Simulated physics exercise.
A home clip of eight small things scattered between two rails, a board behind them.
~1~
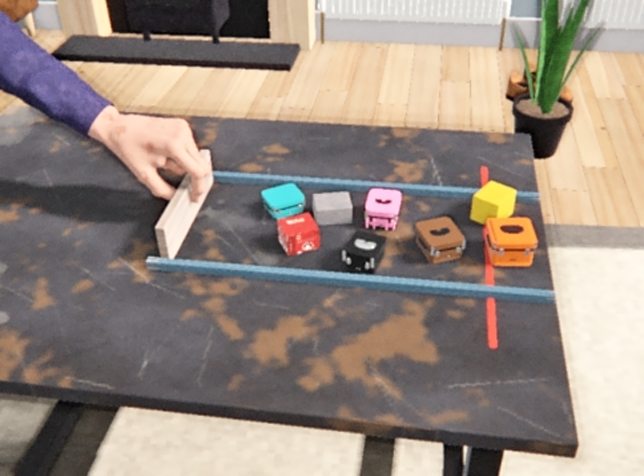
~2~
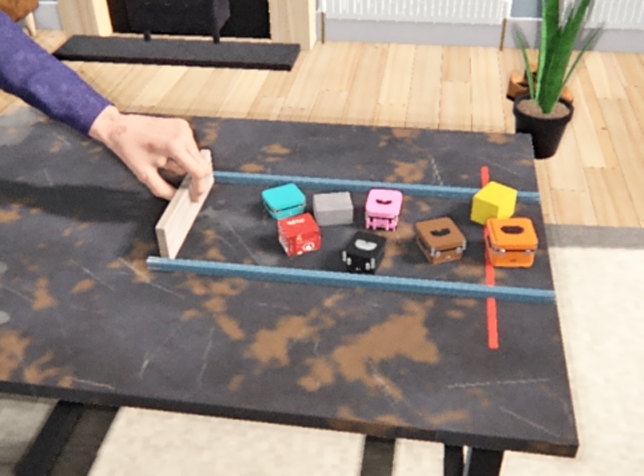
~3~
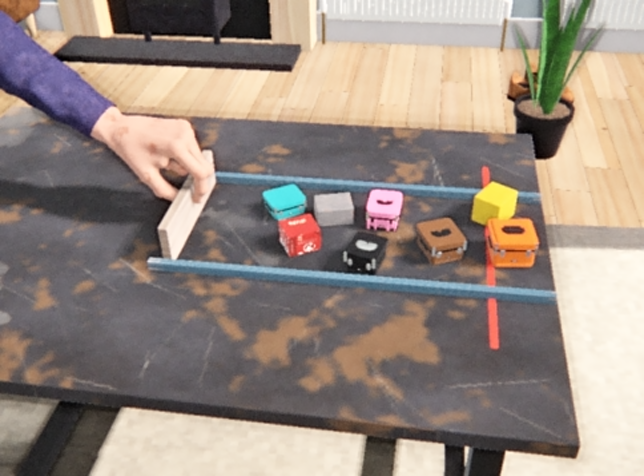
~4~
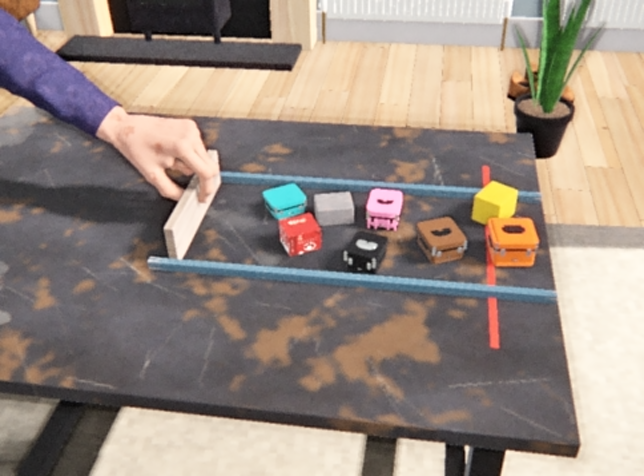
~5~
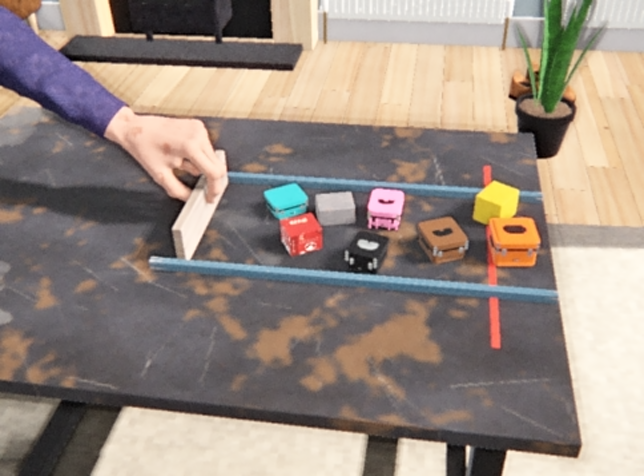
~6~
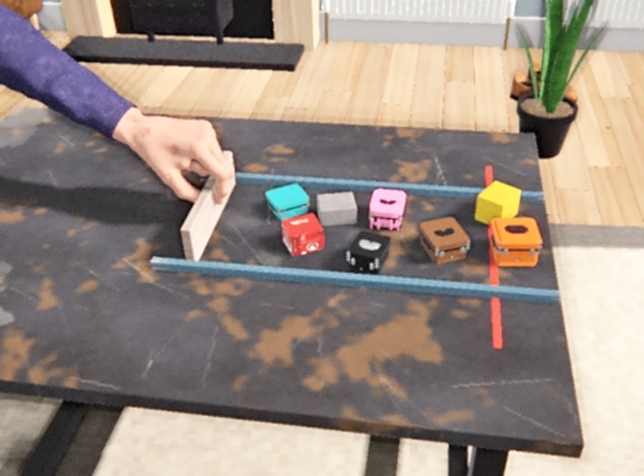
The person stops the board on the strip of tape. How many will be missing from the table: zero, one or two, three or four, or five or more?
As it turns out, the number that fall off is three or four.
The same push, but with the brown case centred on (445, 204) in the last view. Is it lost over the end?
The brown case comes down.
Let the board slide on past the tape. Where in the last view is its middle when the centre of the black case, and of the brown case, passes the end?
For the black case at (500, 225), for the brown case at (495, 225).
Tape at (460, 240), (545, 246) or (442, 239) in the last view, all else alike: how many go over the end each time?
Down on the floor: 2, 8 and 1.
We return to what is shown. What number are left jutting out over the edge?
That would be 3.
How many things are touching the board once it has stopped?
2 of them.
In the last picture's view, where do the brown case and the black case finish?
The brown case stops around (553, 246); the black case around (550, 272).
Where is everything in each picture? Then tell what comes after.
In the first frame, orange case (510, 242); yellow block (493, 205); brown case (439, 241); board (187, 203); tape (488, 243).
In the second frame, yellow block (494, 205); black case (366, 255).
In the third frame, brown case (440, 242); grey block (334, 210).
In the fourth frame, orange case (511, 242); pink case (385, 211).
In the fifth frame, yellow block (496, 205); board (203, 204).
In the sixth frame, orange case (514, 242); yellow block (498, 205); brown case (443, 241); board (211, 205); tape (493, 242).
A little later, none off yet; orange case at rest near (514, 242); yellow block at rest near (498, 205); brown case at rest near (443, 241).
Next, none off yet; orange case at rest near (514, 242); yellow block moving near (502, 205); brown case moving near (447, 241).
Later still, one off so far; orange case shifted about its own width near (551, 244); yellow block on its side near (573, 244); brown case shifted about its own width near (508, 243).
When it is over, the number that fall off is three or four; down, pink case, yellow block and orange case.
